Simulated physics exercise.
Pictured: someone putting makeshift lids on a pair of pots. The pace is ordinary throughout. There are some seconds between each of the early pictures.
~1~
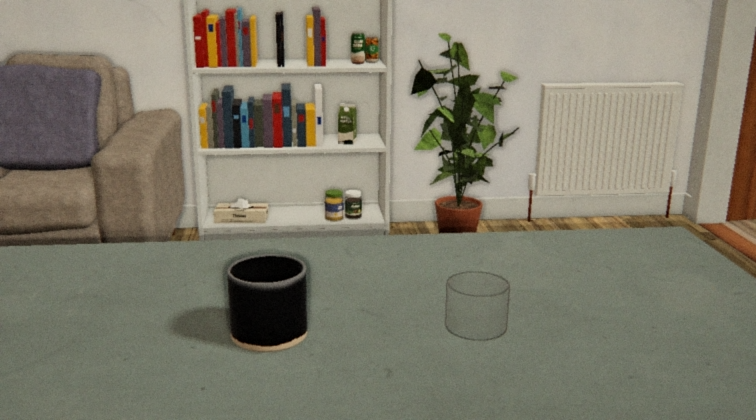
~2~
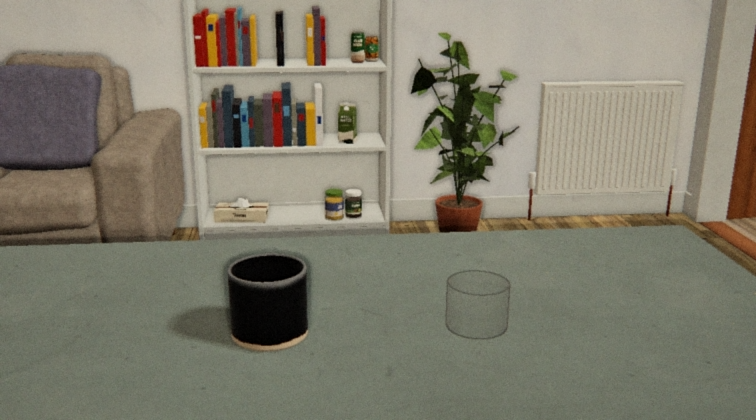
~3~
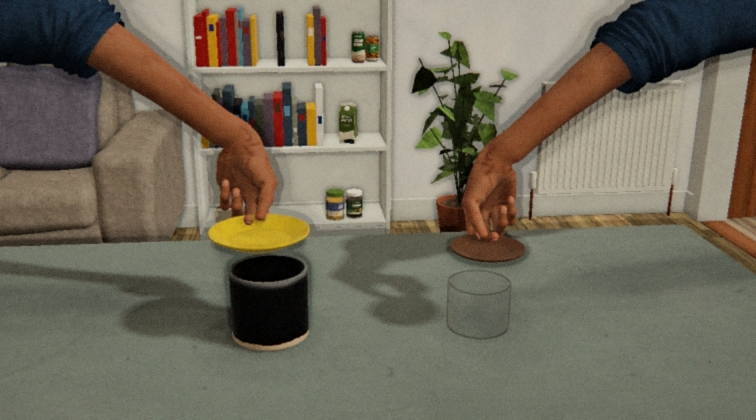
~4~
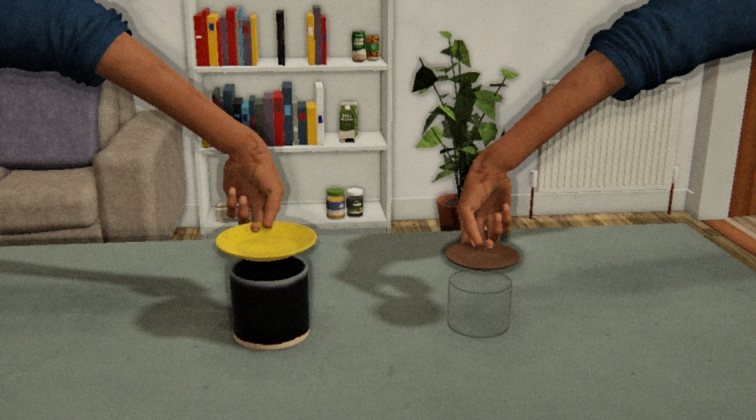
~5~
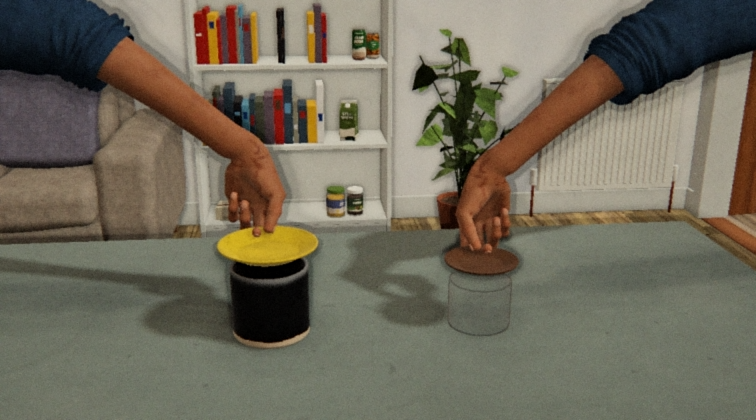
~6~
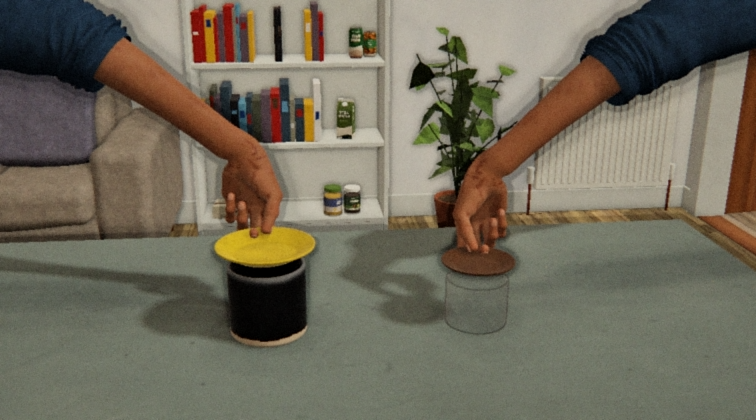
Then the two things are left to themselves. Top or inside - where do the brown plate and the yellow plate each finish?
The brown plate finishes on top, the yellow plate finishes on top.
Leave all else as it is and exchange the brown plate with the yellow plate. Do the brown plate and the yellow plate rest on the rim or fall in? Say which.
For the brown plate, it perches on top; for the yellow plate, it perches on top.
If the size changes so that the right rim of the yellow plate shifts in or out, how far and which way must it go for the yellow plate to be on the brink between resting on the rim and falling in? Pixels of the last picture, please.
Leftwards, by 12 pixels.
Then, 0.10 s on from there, brown plate displaced a little near (478, 274); yellow plate moving near (266, 257).
Then, 0.26 s on from there, brown plate sitting on the rim near (478, 273); yellow plate sitting on the rim near (266, 257).
In the end, the brown plate rests on the rim, near (478, 273); the yellow plate rests on the rim, near (266, 257).
